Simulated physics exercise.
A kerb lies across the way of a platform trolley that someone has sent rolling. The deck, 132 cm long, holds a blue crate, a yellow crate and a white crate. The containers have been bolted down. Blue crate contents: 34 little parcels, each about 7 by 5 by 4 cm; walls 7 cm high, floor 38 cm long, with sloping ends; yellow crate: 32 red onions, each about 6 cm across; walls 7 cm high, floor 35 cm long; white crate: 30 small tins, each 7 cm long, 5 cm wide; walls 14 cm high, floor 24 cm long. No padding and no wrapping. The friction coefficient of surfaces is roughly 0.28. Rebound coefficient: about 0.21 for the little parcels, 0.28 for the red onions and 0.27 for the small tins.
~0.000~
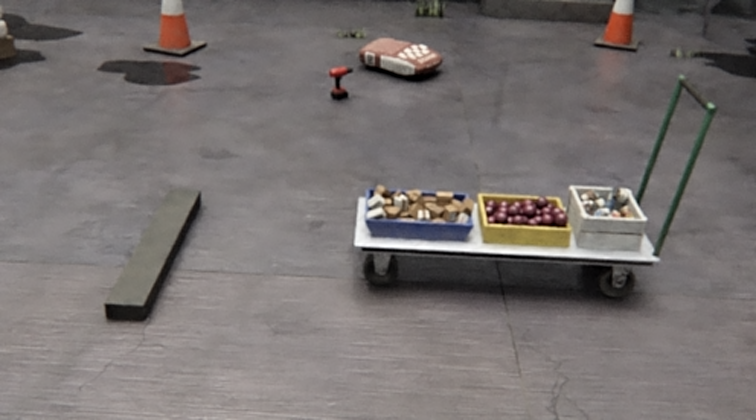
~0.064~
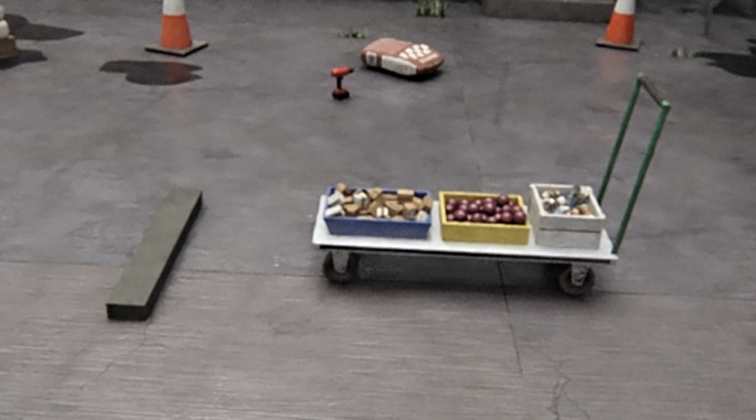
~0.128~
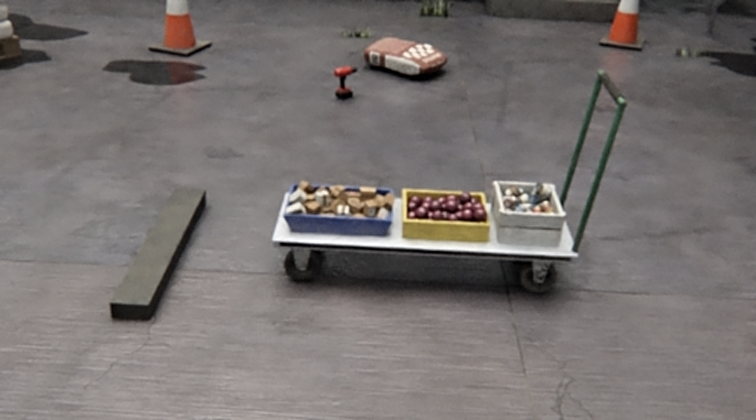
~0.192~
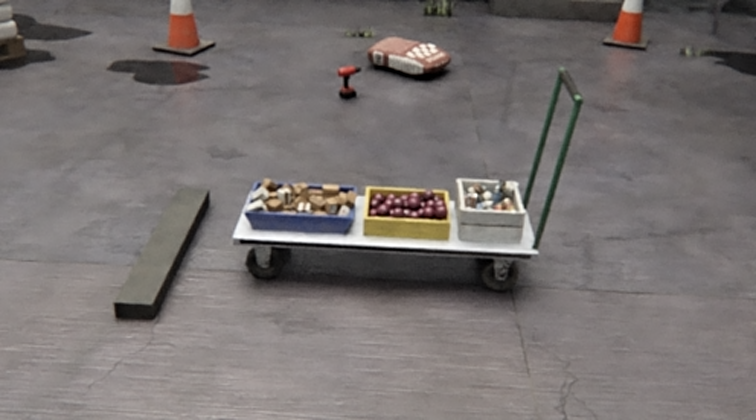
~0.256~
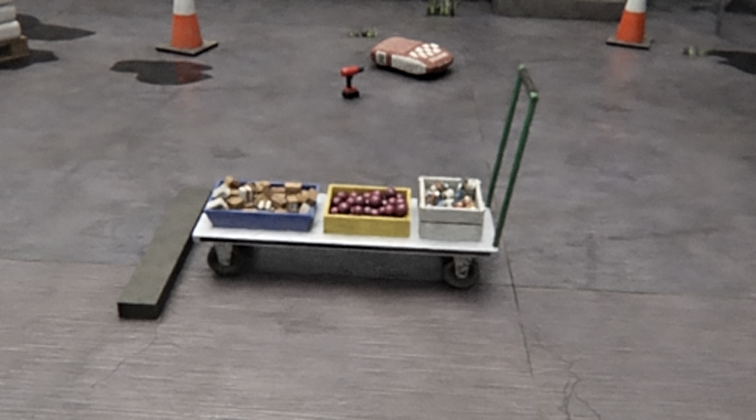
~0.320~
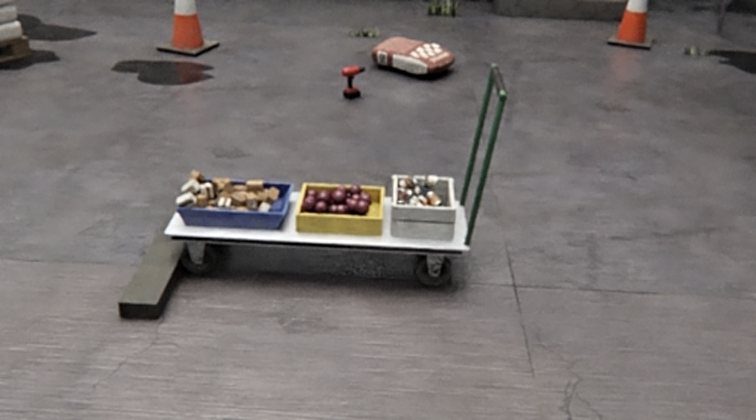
A platform trolley with a green handle, carrying a blue crate of small parcels, a yellow crate of red onions and a white crate of small tins, rolls left across a grey floor toward a dark kerb. The gap closes until its front wheel is against the kerb, the parcels bunching toward the blue crate's left end.
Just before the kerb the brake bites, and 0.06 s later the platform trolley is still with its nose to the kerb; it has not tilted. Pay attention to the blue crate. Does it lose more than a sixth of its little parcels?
Yes.
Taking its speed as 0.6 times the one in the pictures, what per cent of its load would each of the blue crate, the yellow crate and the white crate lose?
In that case the blue crate sheds 10 per cent, the yellow crate 10 per cent and the white crate 0 per cent.
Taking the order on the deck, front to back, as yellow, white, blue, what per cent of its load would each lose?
In that arrangement the blue crate sheds 30 per cent of its load, the yellow crate 20 per cent, and the white crate 0 per cent.
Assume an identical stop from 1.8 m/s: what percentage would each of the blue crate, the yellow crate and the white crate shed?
Then the blue crate sheds 0 per cent of its load, the yellow crate 0 per cent, and the white crate 0 per cent.
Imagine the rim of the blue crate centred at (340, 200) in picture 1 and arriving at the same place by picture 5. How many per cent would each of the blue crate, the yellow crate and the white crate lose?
Result - blue crate: 10 per cent; yellow crate: 0 per cent; white crate: 0 per cent.
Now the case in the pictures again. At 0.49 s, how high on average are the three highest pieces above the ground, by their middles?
I'd guess about 50 cm.
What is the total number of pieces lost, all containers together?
Some 20 altogether.
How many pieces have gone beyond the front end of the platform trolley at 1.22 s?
About 10.
After 0.37 s, 2 of 34 out of the blue crate, 1 of 32 out of the yellow crate and 0 of 30 out of the white crate.
After 0.49 s, 6 of 34 out of the blue crate, 6 of 32 out of the yellow crate and 0 of 30 out of the white crate.
After 0.72 s, 9 of 34 out of the blue crate, 7 of 32 out of the yellow crate and 2 of 30 out of the white crate.
Final count (at 1.22 s), 10 of 34 out of the blue crate, 7 of 32 out of the yellow crate and 2 of 30 out of the white crate. Asked share, 10 of 34, 29 per cent.
